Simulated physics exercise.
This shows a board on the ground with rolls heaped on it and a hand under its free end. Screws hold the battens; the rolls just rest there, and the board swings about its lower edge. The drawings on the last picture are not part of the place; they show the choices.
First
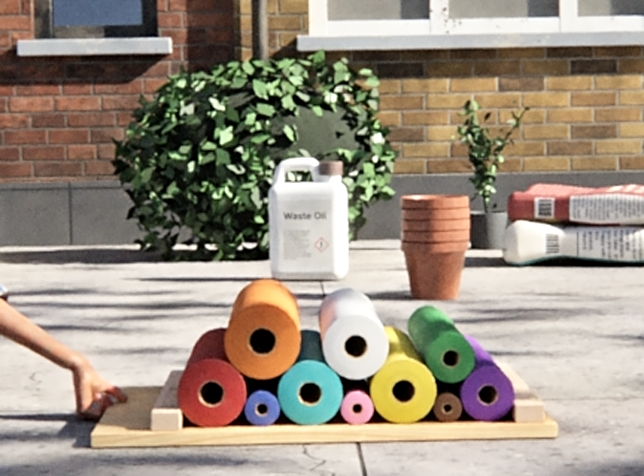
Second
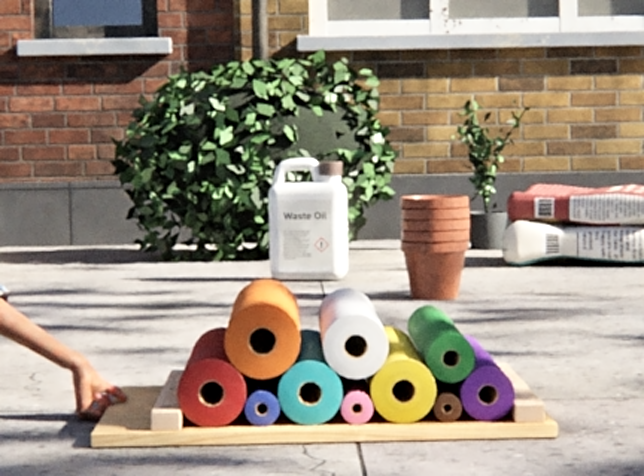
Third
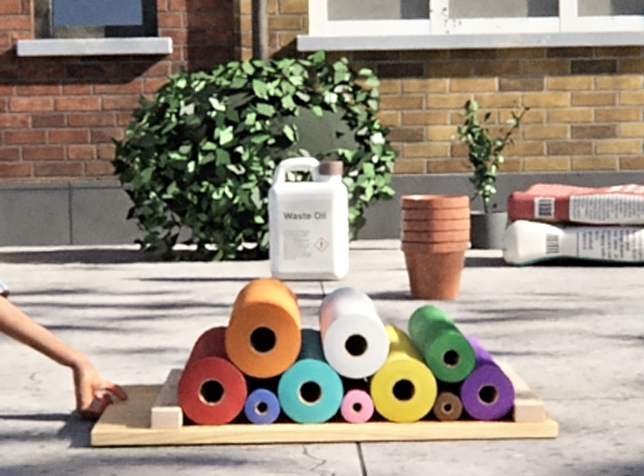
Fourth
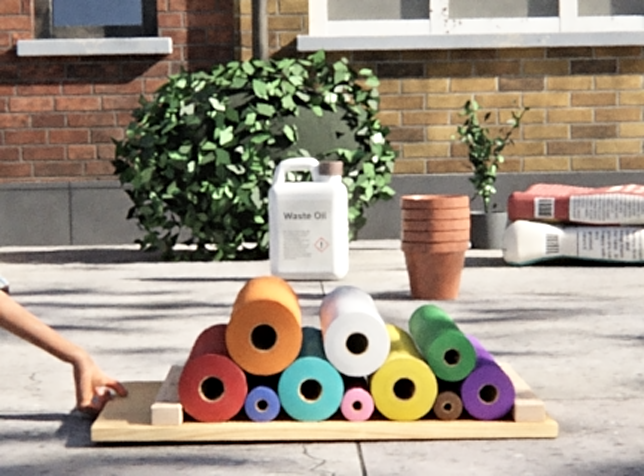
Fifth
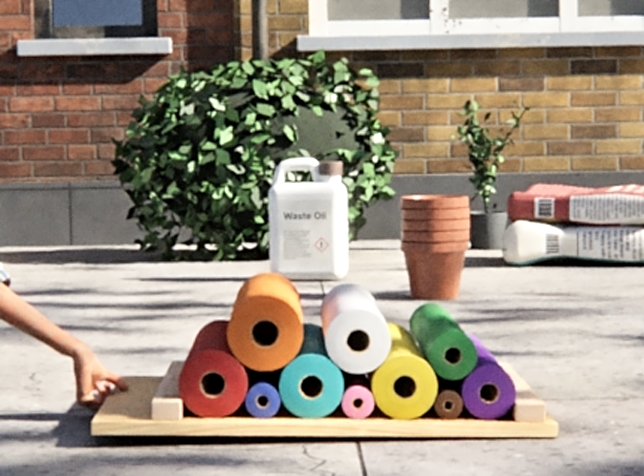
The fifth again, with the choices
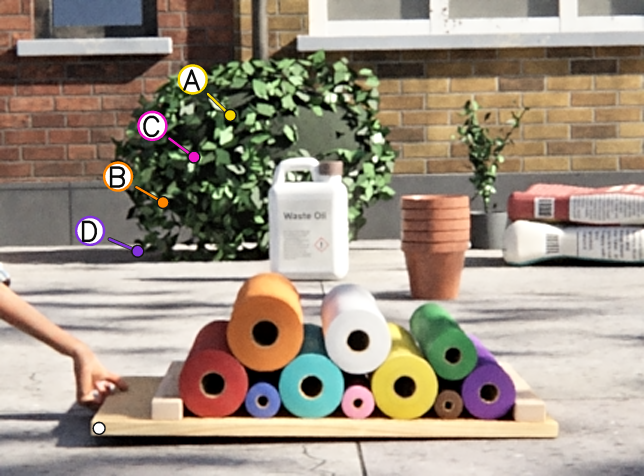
On a paved patio outside a brick building, a hand at the left slowly raised that end of a wooden board slightly, and the colourful rolls stacked on it stayed in their heap.
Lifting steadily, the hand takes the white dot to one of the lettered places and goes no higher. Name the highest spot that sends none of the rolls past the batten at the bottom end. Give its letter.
Lift it to C and no more.
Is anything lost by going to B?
No.
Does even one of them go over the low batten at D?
At D: No.
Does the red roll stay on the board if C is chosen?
Yes, with C.
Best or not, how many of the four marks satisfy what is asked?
Three of the four.
On the marked copy, A at (230, 115); B at (163, 202); C at (194, 157); D at (138, 251); the white dot at (99, 429).
Following C. Soon after the start, board at 20°.
Later, board at 38°.
In the end, board at 38°, none over the low batten.
As for the rest, A six over the low batten; B none over the low batten; D none over the low batten.
